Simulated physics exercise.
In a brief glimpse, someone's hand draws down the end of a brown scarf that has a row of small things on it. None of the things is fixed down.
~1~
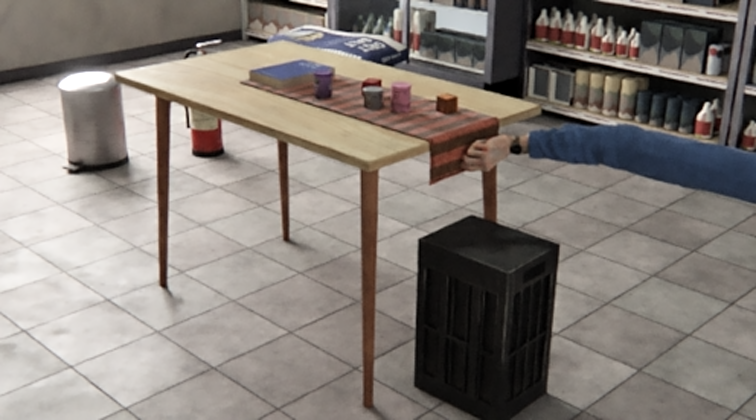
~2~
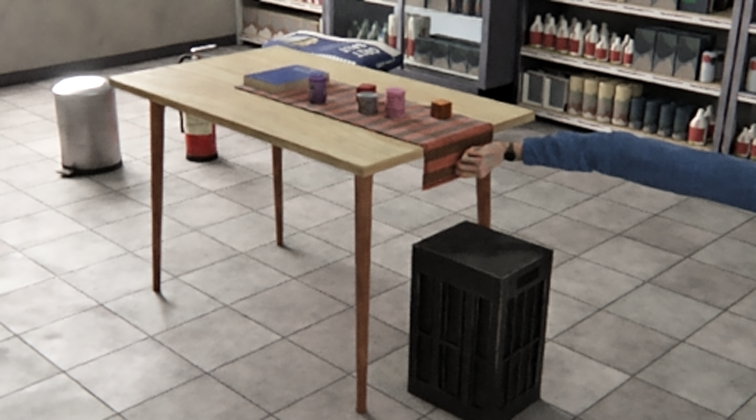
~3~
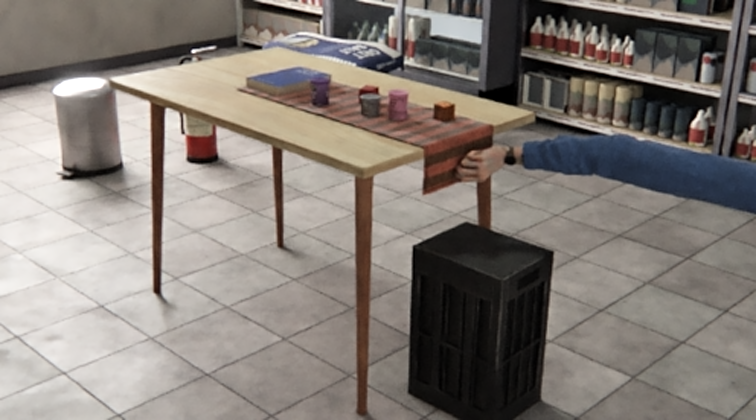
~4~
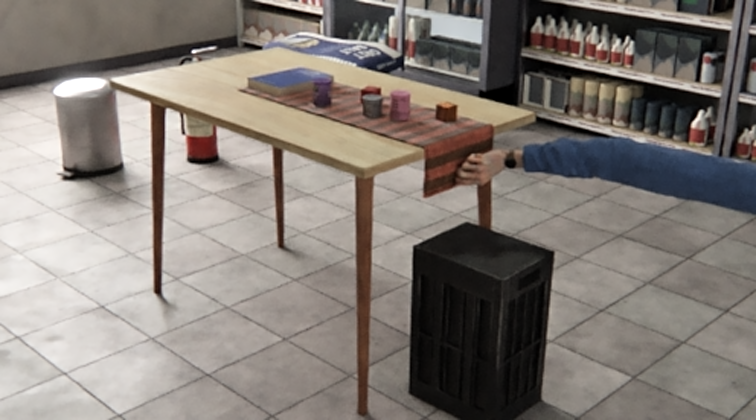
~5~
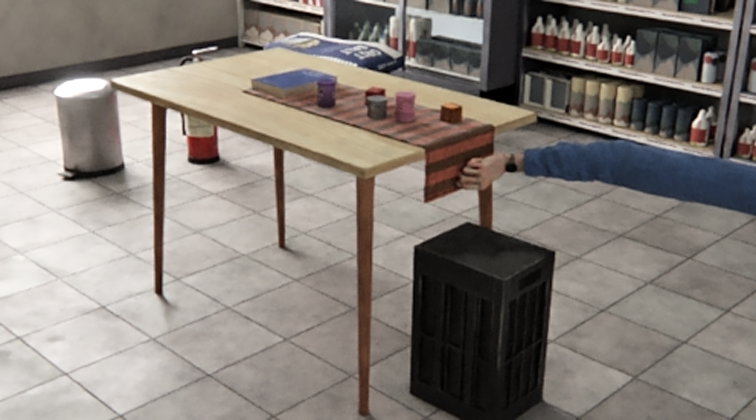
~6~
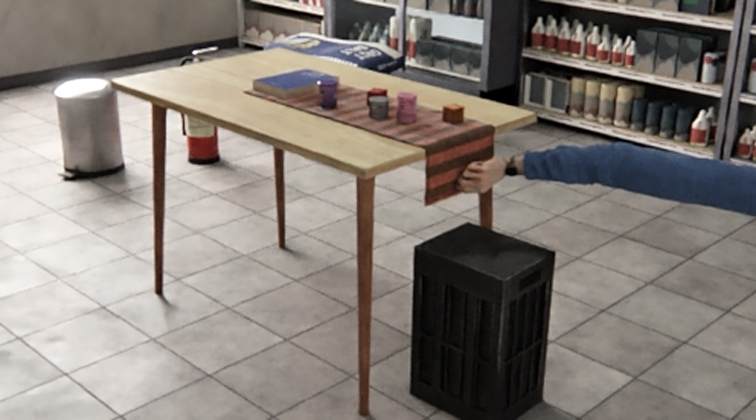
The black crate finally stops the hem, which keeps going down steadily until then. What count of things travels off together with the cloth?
This will send one of them over the edge.
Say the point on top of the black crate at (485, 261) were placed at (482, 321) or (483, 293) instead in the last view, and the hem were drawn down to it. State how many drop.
3 and 2.
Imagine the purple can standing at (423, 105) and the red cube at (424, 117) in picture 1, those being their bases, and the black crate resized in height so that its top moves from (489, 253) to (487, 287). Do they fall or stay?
The purple can does not stay aboard, and the red cube does not stay aboard.
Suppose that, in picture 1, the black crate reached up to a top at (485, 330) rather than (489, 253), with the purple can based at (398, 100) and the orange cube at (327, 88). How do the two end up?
The purple can? Lost. The orange cube? Safe.
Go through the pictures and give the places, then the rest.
In the first frame, hem (429, 185); orange cube (447, 96); pink can (401, 84); grey pot (373, 89); red cube (372, 80); purple can (323, 72); top of the crate (489, 253).
In the second frame, hem (422, 190); orange cube (442, 102).
In the third frame, hem (422, 195); pink can (398, 92).
In the fourth frame, hem (423, 198); grey pot (373, 97); top of the crate (484, 261).
In the fifth frame, hem (424, 203); red cube (375, 89).
In the sixth frame, hem (425, 206); orange cube (454, 106); pink can (407, 94); grey pot (379, 99); red cube (377, 90); purple can (328, 82).
Soon after, hem near (459, 214); all still up.
After that, hem on the crate; orange cube gone.
In the end, hem on the crate; orange cube gone. It carries off one.
